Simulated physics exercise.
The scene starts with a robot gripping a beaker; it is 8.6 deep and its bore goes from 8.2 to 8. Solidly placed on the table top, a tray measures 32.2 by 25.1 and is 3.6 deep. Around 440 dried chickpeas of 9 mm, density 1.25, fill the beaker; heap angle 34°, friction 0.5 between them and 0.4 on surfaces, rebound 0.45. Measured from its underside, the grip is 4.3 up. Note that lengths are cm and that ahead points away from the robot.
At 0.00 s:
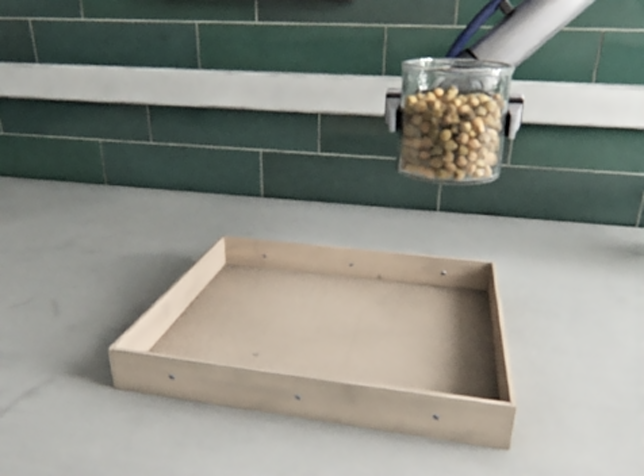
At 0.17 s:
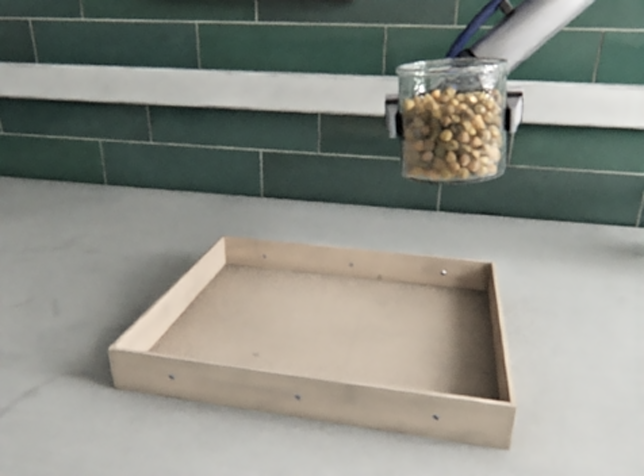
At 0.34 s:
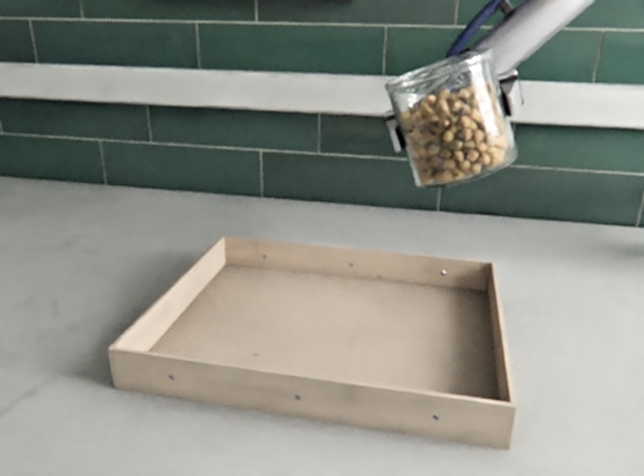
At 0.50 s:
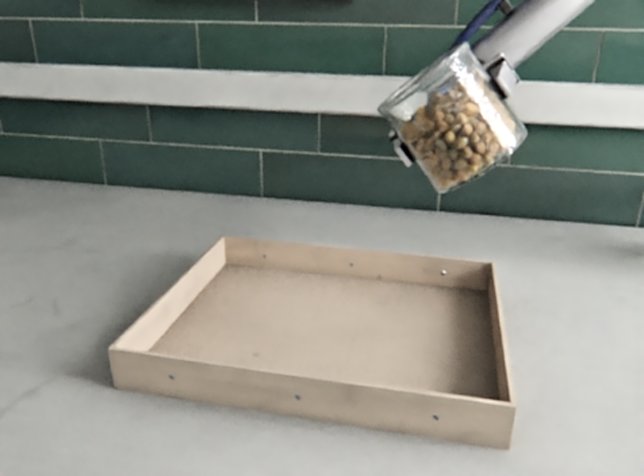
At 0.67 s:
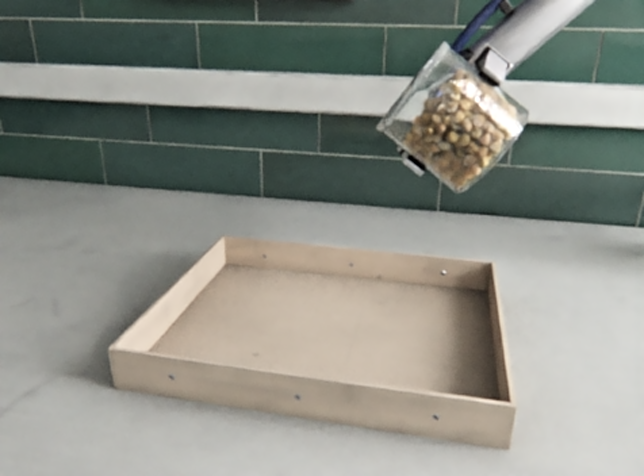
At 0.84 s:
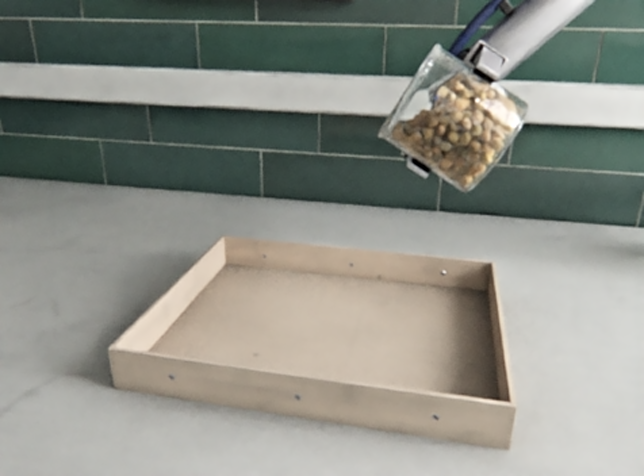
At the start, a robot gripper holds a clear beaker of dried chickpeas upright above a shallow, empty wooden tray on a pale table top, before green tiles. The beaker then tilts steadily to the left, staying in place, until it leans steeply with the chickpeas shifted toward its rim.
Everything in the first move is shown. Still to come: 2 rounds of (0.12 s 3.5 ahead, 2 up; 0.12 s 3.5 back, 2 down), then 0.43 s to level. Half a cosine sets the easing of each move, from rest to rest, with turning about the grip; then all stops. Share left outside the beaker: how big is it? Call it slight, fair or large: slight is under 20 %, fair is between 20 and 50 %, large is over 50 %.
I would call it fair, between 20 and 50 %.
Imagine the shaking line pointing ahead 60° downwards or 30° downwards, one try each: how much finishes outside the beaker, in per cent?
It comes to around 0 per cent on the first try and around 5 per cent on the second.
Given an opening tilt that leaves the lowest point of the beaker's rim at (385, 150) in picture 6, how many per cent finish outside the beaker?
I'd say close to 65 per cent.
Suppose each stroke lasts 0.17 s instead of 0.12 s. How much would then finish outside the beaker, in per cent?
That gives about 10 percent.
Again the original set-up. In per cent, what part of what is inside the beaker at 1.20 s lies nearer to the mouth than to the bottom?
Around 40 in a hundred.
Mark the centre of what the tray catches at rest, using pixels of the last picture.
It sits close to (300, 319).
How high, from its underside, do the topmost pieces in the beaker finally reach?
6.5 cm.
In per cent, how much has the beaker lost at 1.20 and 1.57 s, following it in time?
At the first moment 20 per cent, at the second 35 per cent.
After 1.20 s, tilted 60° forward, highest piece 25 above the table; 358 in the beaker, 67 in the tray, 14 in flight or on a rim.
After 1.57 s, tilted 23° forward, highest piece 25 above the table; 290 in the beaker, 148 in the tray, 1 in flight or on a rim.
After 1.95 s, level, highest piece 25 above the table; 290 in the beaker, 149 in the tray.
After 3.00 s, level, highest piece 24 above the table; 290 in the beaker, 149 in the tray.
In the end, 290 in the beaker, 149 in the tray. That is 34 % outside the beaker.
